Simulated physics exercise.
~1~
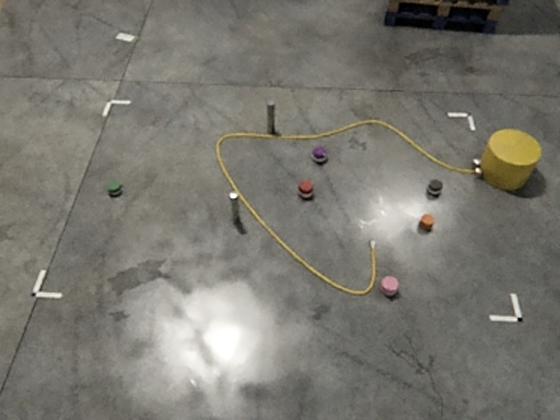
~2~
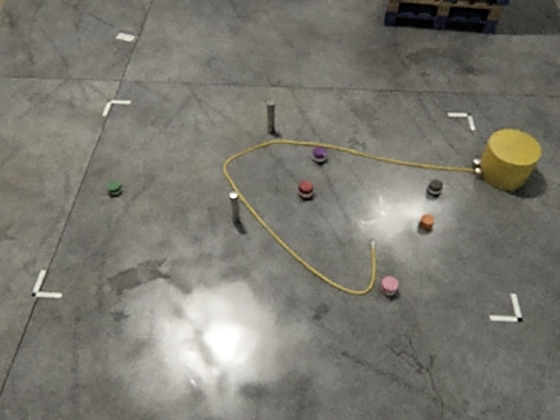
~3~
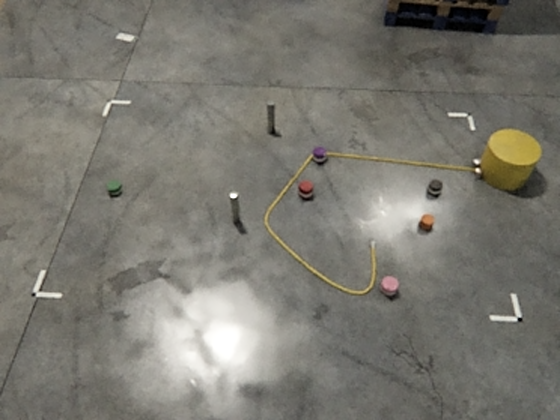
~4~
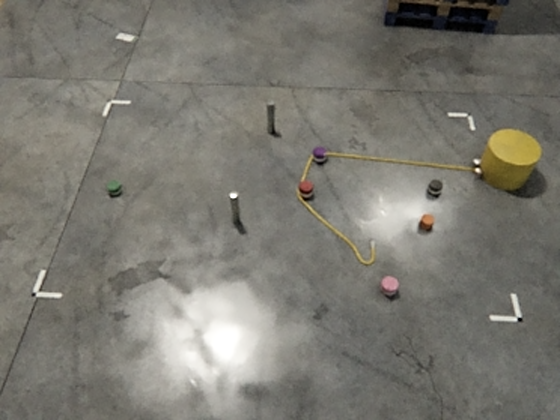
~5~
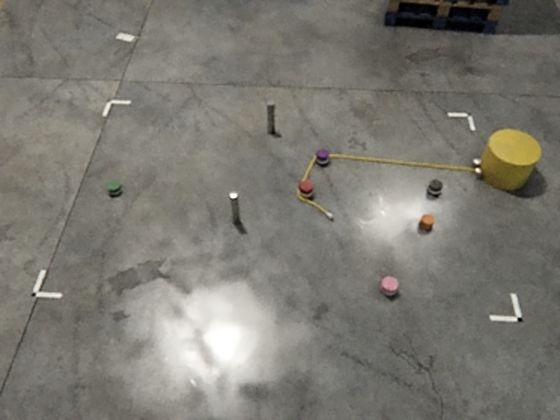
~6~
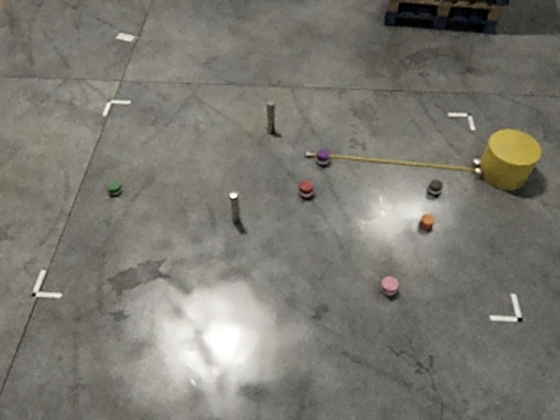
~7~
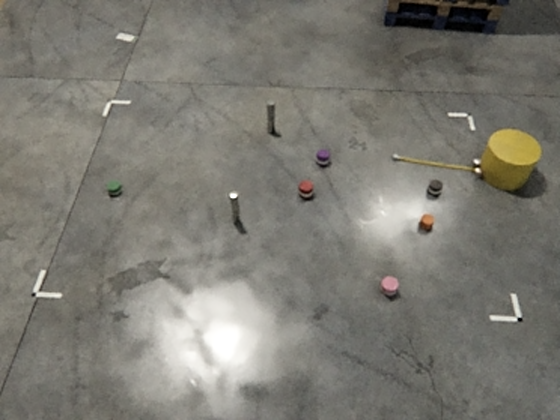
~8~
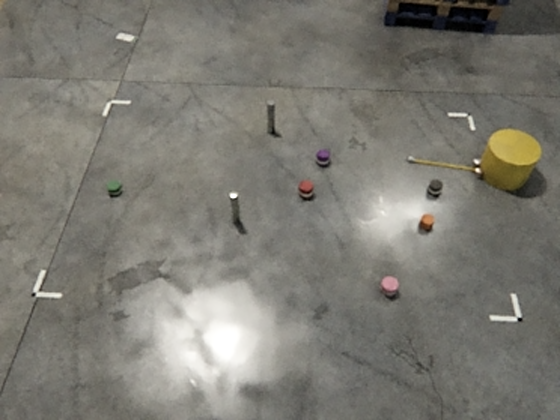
At first, a long yellow lead runs from a yellow reel at the right, loops around two upright posts, and curls back to end near a pink tin on the warehouse floor. The reel draws it in, and the lead straightens along the top, then slips clear of the posts. It tightens against the purple jar and the red tin, while its free end slides up past the pink tin. The end rounds the red tin, then the purple jar, which shifts very slightly. Finally, only a short length sticks out from the reel, and the other containers stay in place.
